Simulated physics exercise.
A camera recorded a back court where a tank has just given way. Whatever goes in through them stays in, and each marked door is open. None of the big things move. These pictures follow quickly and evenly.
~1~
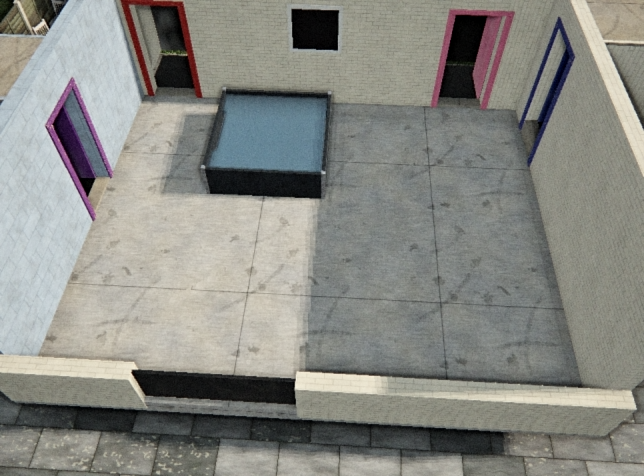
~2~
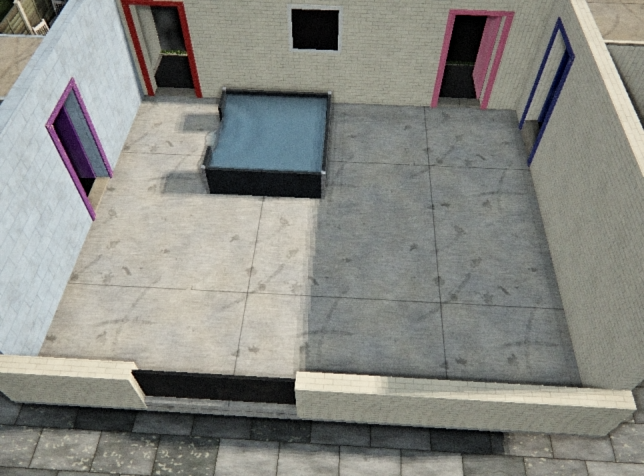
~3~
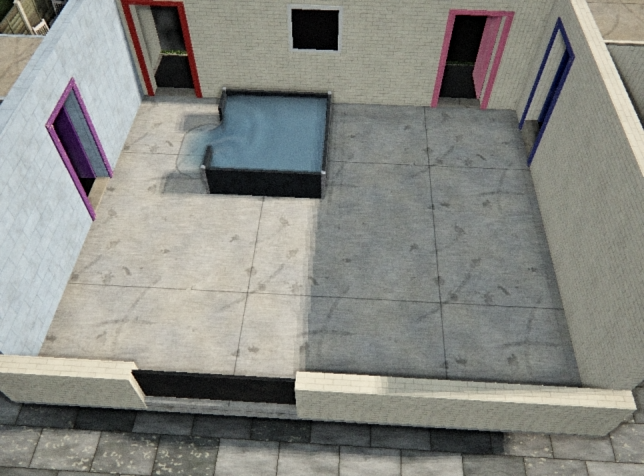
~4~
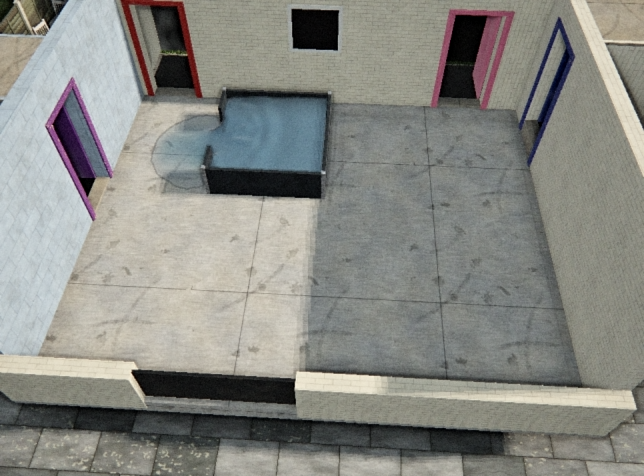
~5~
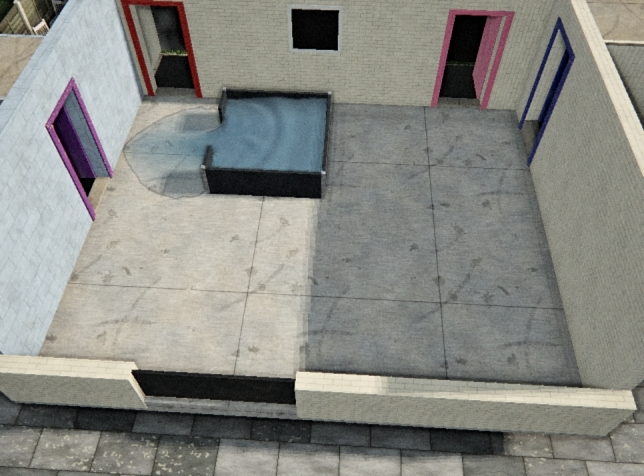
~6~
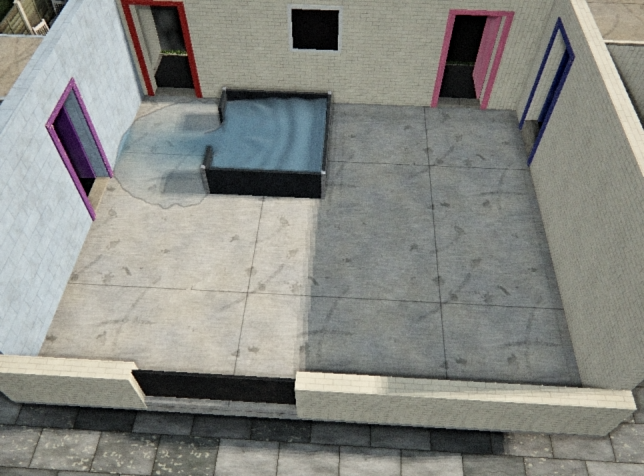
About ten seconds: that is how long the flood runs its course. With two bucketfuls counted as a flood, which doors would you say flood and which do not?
I would say the pink door does not; the blue door does not; the red door floods; the purple door floods.
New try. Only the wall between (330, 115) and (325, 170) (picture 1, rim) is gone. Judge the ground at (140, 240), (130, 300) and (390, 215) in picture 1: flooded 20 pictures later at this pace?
Taken in turn they're unwetted, unwetted and swamped.
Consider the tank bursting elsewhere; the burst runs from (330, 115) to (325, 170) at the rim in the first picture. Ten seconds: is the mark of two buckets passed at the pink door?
In that case, pink overshoots.
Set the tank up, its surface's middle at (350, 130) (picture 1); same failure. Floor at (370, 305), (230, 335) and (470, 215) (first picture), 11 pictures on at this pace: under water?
Readings in order: No flood; no flood; no flood.
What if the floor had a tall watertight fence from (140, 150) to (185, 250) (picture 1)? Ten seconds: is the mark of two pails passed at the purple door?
Note - purple door does not reach it.
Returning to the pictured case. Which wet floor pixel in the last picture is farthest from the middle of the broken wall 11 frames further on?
Approximate pixel: (57, 311).
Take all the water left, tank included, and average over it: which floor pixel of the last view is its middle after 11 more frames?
Roughly (226, 152) in the last picture.
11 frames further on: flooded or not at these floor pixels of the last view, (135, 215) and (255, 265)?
The first is inundated, the second spared.
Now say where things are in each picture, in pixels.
In the first frame, the tank at (271, 132) is whole and still.
In the second frame, water pours out at (220, 145) and has run to a hidden place.
In the third frame, water pours out at (220, 146) and has run to (190, 135).
In the fourth frame, the front is at (160, 142), out from the gap at (220, 146).
In the fifth frame, water pours out at (220, 145) and has run to (132, 143).
In the sixth frame, the front is at (133, 124), out from the gap at (219, 144).
A moment on, water covers 10 % of the floor; the pink door not reached, the blue door not reached, the red door wet at the sill, nothing in, the purple door under two buckets in.
Next, water covers 15 % of the floor; the pink door not reached, the blue door not reached, the red door over two buckets in, the purple door over two buckets in.
Then, water covers 25 % of the floor; the pink door not reached, the blue door not reached, the red door far over two buckets in, the purple door far over two buckets in.
Later, water covers 45 % of the floor; the pink door wet at the sill, nothing in, the blue door not reached, the red door far over two buckets in, the purple door far over two buckets in.
In the end, water covers 75 % of the floor; the pink door wet at the sill, nothing in, the blue door wet at the sill, nothing in, the red door far over two buckets in, the purple door far over two buckets in.
